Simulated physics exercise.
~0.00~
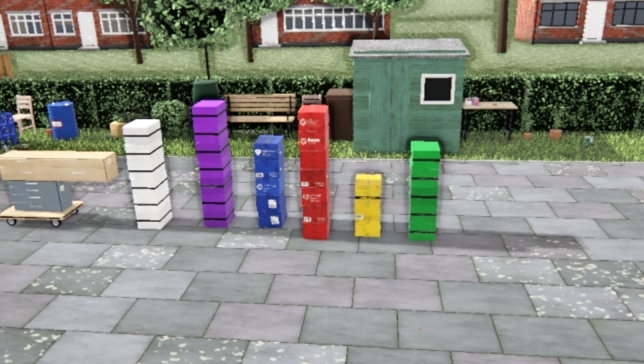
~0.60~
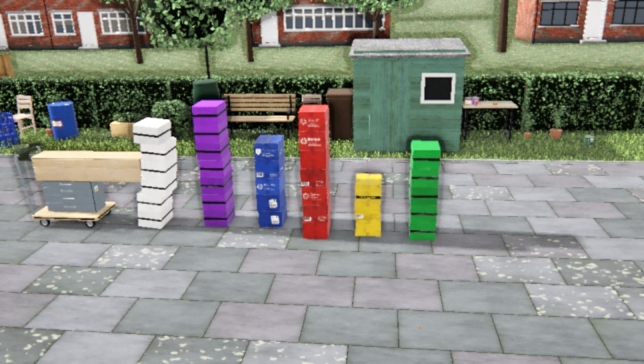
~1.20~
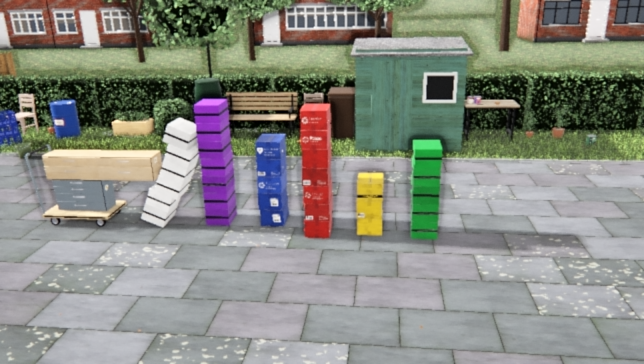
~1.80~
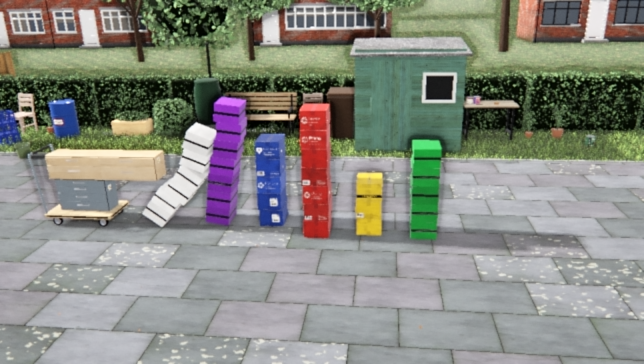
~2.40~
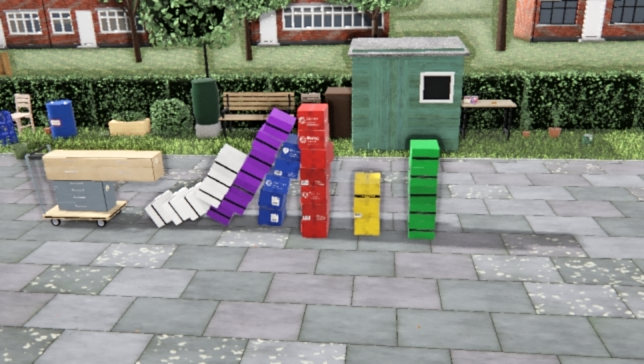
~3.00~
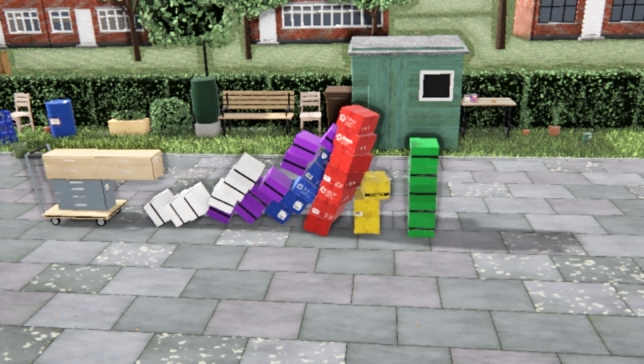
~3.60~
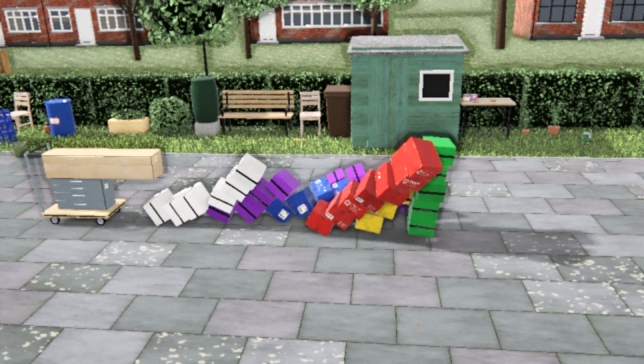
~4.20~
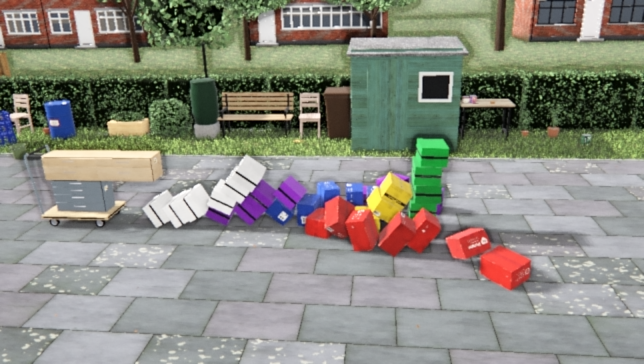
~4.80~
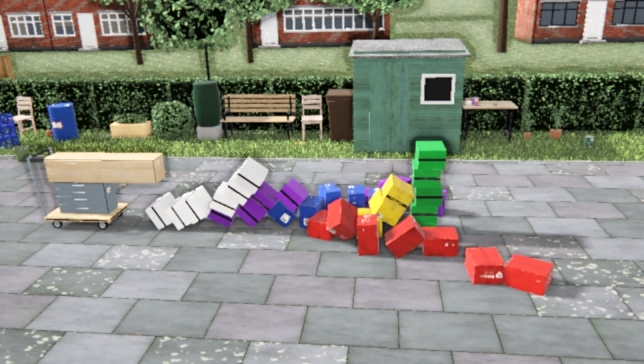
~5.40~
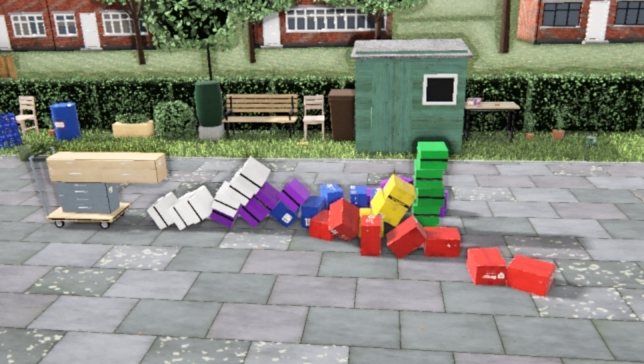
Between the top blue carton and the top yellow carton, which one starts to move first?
The top blue carton starts to move first, as the purple pile leans into its pile. The top yellow carton only starts to move later, as the red pile comes down over it.
